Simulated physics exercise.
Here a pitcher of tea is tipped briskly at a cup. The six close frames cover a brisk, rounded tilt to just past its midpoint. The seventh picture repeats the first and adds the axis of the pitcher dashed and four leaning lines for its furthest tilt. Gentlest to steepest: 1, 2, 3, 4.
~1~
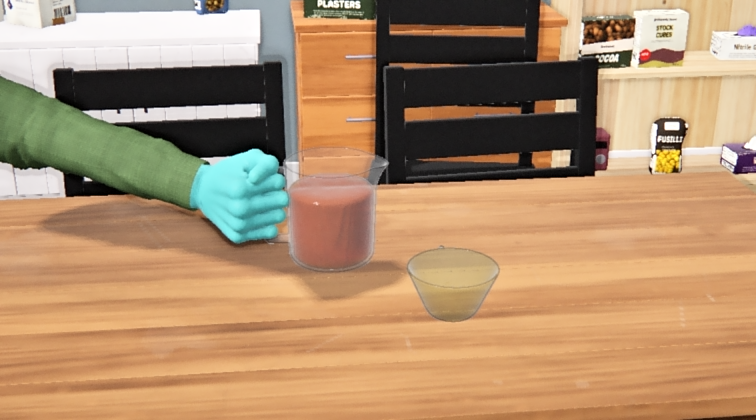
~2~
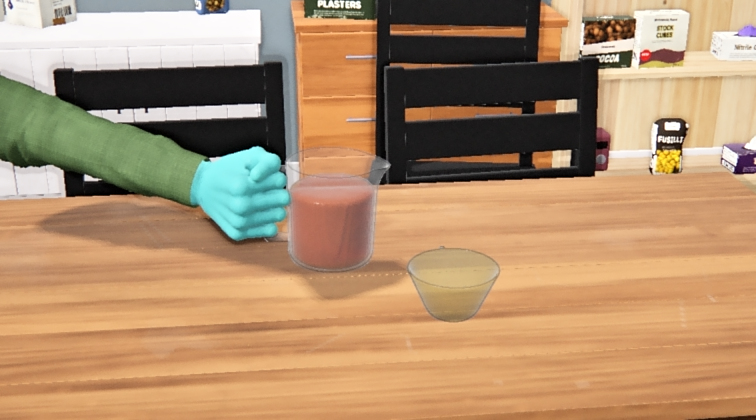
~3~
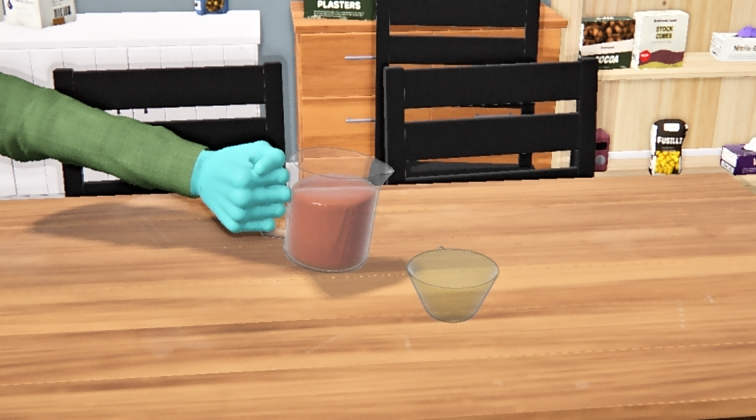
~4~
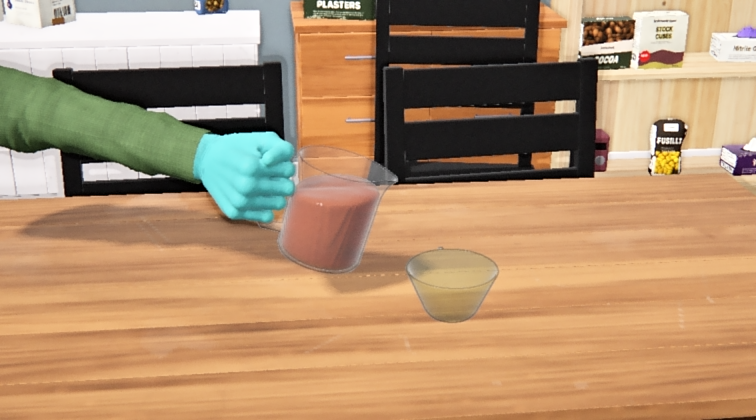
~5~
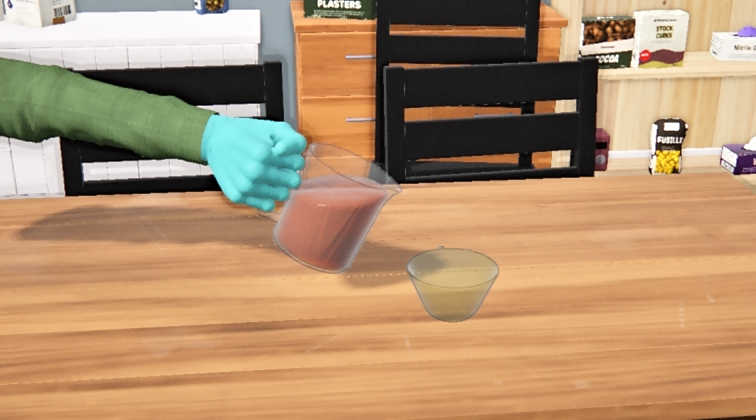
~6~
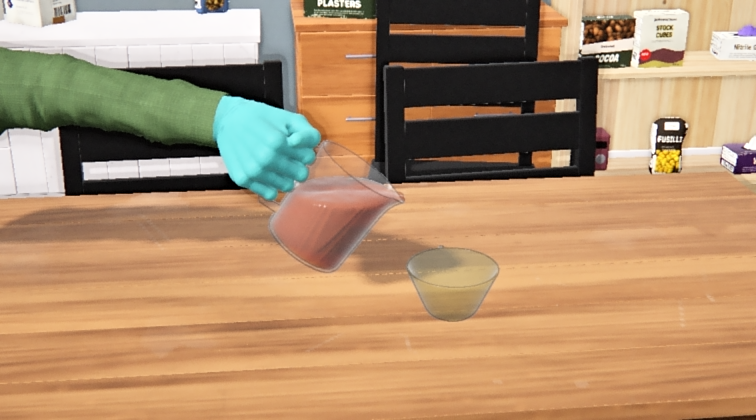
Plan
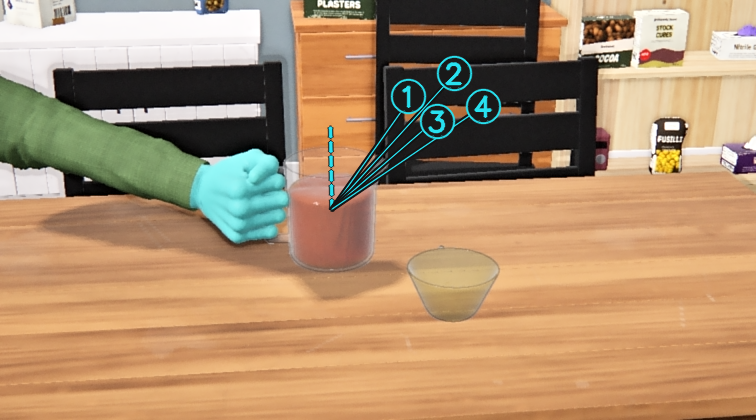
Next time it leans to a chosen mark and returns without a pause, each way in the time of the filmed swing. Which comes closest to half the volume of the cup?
Take 4.
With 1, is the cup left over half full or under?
Under half.
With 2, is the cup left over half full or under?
Under half.
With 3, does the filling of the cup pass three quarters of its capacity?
No.
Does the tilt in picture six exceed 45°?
No.
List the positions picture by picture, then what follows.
Upright, lip at (386, 162); rim of the cup round (453, 267); nothing has left yet.
Upright, lip at (388, 164); nothing has left yet.
Tipped about 7°, lip at (391, 170); nothing has left yet.
Tipped about 16°, lip at (396, 178); nothing has left yet.
Tipped about 26°, lip at (401, 189); nothing has left yet.
Tipped about 36°, lip at (403, 200); nothing has left yet.
On the marked copy, 1 at (400, 112); 2 at (443, 86); 3 at (422, 130); 4 at (469, 115).
Choosing 1, the cup ends with about 5 % of what it can hold.
Choosing 2, the cup ends with about 17 % of what it can hold.
Choosing 3, the cup ends with about 33 % of what it can hold.
Choosing 4, the cup ends with about 52 % of what it can hold.
